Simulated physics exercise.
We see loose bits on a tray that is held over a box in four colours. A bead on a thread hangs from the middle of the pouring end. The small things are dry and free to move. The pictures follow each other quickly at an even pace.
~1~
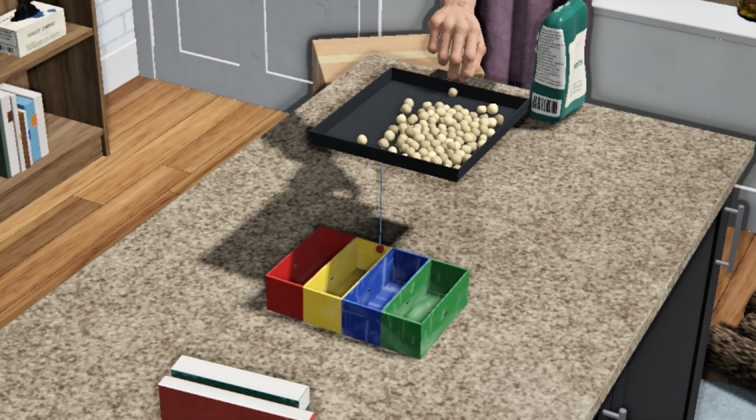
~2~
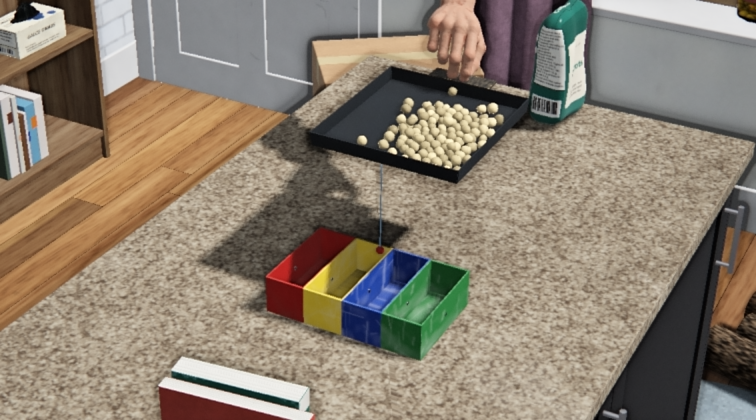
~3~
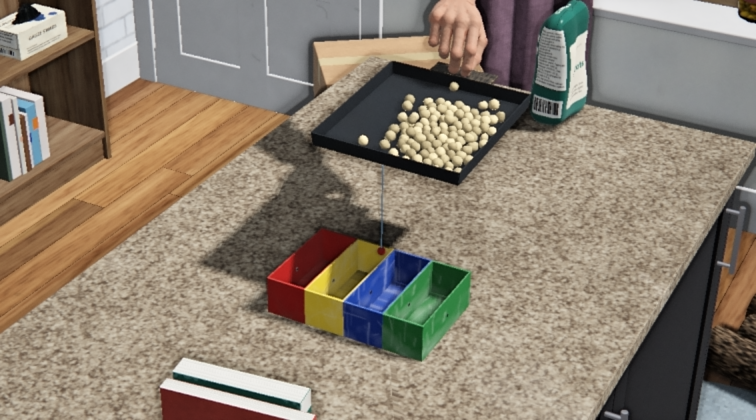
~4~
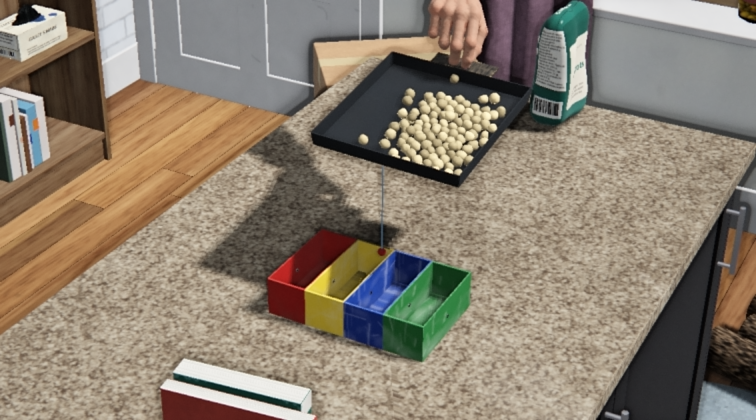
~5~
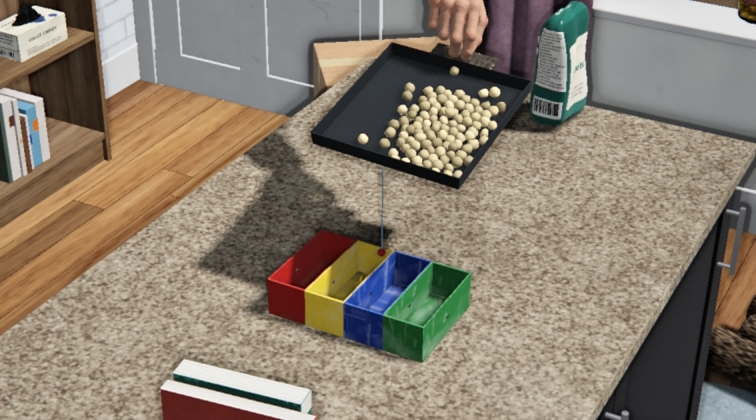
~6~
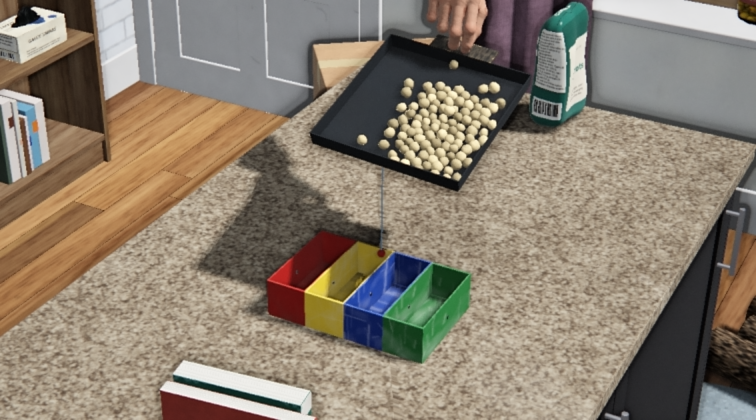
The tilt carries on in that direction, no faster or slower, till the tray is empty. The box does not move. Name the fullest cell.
The green one ends fullest.
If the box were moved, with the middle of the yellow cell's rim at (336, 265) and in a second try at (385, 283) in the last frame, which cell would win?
At the first place the cell in green, at the second blue.
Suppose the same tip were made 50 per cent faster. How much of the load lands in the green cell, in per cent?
Near 50 %.
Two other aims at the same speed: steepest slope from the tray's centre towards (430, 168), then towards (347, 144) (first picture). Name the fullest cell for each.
First the green cell, then that red cell.
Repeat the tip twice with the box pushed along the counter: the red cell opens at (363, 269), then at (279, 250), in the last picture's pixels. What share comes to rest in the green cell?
Roughly 10 per cent, and 20 per cent.
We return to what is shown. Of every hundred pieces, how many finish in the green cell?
Near 50 %.
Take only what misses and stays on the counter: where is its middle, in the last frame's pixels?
Near (469, 380).
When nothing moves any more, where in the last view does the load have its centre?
At about (416, 327).
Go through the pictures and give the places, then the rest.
Corners of the pouring end (312, 130) and (458, 168), level; middle of the load (443, 135), macadamia nuts; bead on its thread (380, 249); red cell (285, 295); yellow cell (323, 307); blue cell (362, 319); green cell (401, 332), in the first frame.
Corners of the pouring end (312, 131) and (458, 170), level; middle of the load (443, 135), in the second frame.
Corners of the pouring end (313, 132) and (459, 172), tipped barely, lowest at the right corner; middle of the load (445, 134), in the third frame.
Corners of the pouring end (313, 132) and (459, 175), tipped a little, lowest at the right corner; middle of the load (445, 131), in the fourth frame.
Corners of the pouring end (313, 132) and (459, 177), tipped a little, lowest at the right corner; middle of the load (445, 129), in the fifth frame.
Corners of the pouring end (312, 132) and (458, 180), tipped clearly, lowest at the right corner; middle of the load (444, 128); red cell (287, 299); yellow cell (324, 311); blue cell (363, 324); green cell (403, 336), in the sixth frame.
Just after the last frame, tray tipped steeply; every one on the tray.
A moment on, tray tipped right over; the larger part on the tray; roughly a quarter falling or outside the box.
Further on, tray tipped past a quarter turn; roughly half in the green cell; roughly a quarter in the blue cell; just a few in the yellow cell; roughly a quarter falling or outside the box.
When it is over, tray tipped past a quarter turn; roughly half in the green cell; roughly a quarter in the blue cell; just a few in the yellow cell; not one in the red cell; roughly a quarter outside the box.
